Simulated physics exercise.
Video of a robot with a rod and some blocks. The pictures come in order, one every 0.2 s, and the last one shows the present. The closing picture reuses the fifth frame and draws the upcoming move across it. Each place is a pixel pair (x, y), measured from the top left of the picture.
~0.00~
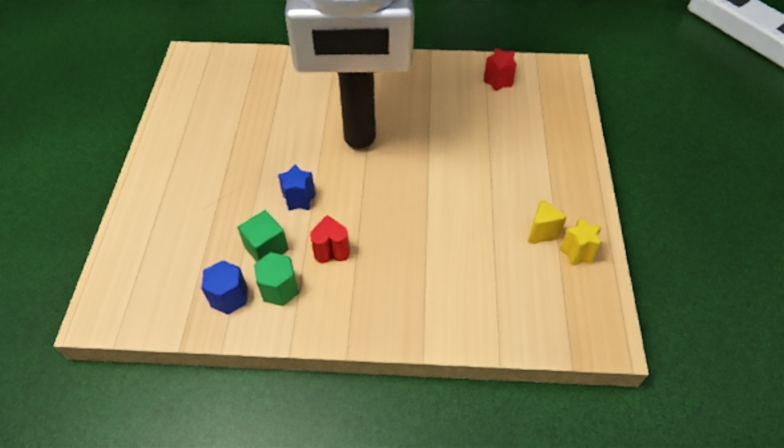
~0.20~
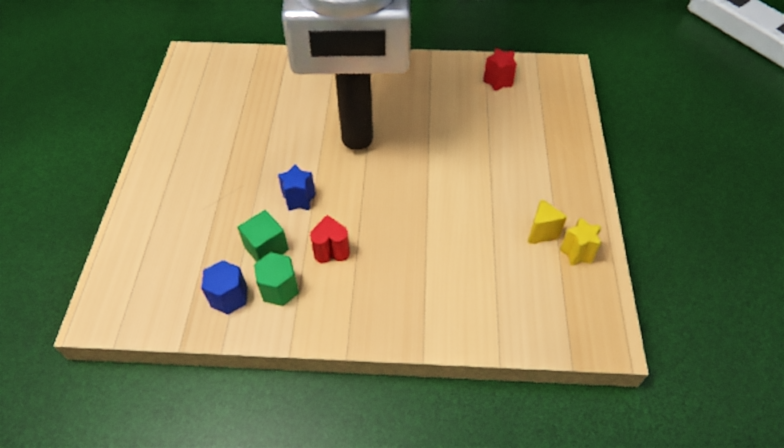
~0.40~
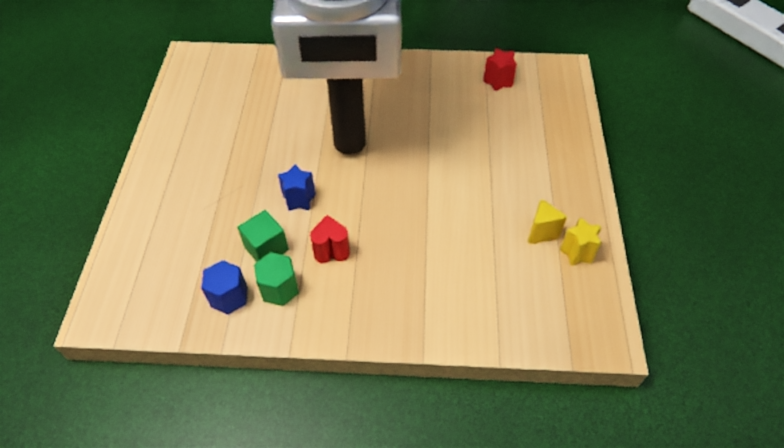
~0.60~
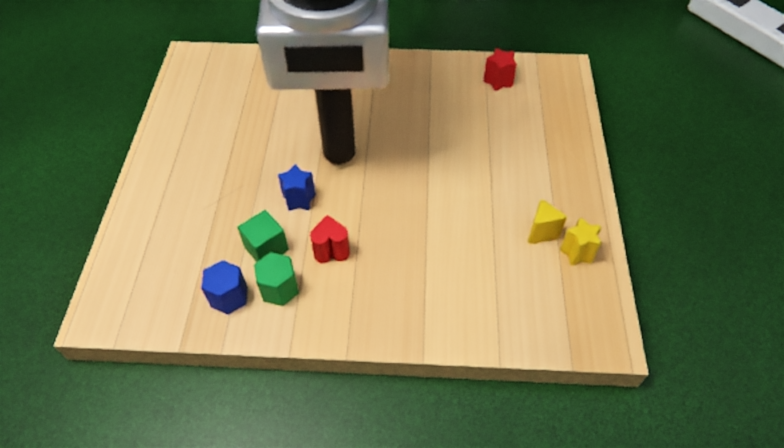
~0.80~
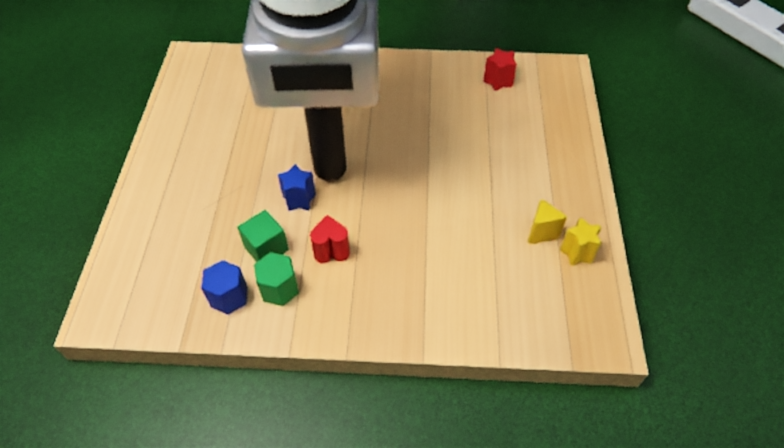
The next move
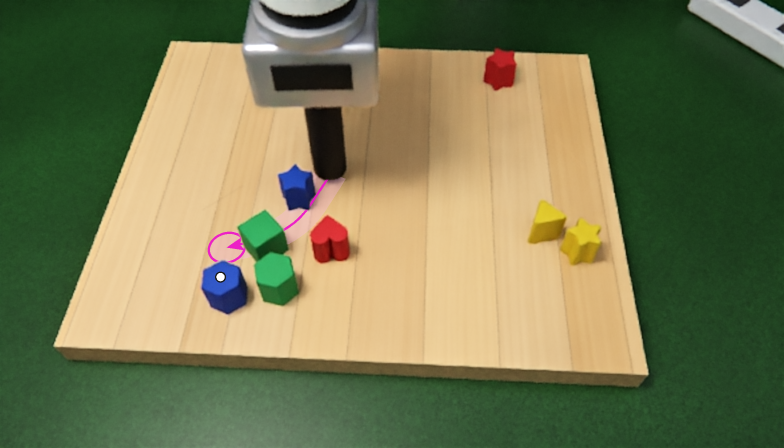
To begin with, a black rod held by a grey robotic tool points down at a wooden board scattered with blue, green, red and yellow blocks. The rod shifts slightly left, then moves down and left to beside the blue star-shaped block, while the blocks stay still.
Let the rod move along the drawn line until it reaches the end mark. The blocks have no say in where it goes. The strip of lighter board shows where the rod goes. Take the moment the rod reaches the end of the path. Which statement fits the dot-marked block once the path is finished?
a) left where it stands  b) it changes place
The answer is b.
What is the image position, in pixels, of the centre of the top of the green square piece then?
At (214, 258).
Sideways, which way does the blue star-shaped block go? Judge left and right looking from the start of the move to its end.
Out to the right.
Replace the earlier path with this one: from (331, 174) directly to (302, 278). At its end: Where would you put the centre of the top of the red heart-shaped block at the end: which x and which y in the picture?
The middle of its upper face should be somewhere near (335, 248).
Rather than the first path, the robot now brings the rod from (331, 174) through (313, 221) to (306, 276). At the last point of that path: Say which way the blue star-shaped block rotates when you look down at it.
Clockwise, looking down.
The drawn path runs from (331, 174) via (309, 206) and (275, 234), ending at (227, 248); the dot is on the blue six-sided block.
On the path given first. One third of the way, rod (308, 202); blue star-shaped block (274, 192), turned 45° clockwise.
Two thirds of the way, rod (271, 230); green square piece (247, 240), turned 20° anticlockwise; blue star-shaped block (245, 198), turned 100° clockwise.
At the end, rod (225, 242); blue six-sided block (214, 289), turned 35° anticlockwise; green square piece (214, 258), turned 60° anticlockwise; blue star-shaped block (234, 197), turned 140° clockwise; red heart-shaped block not moved.
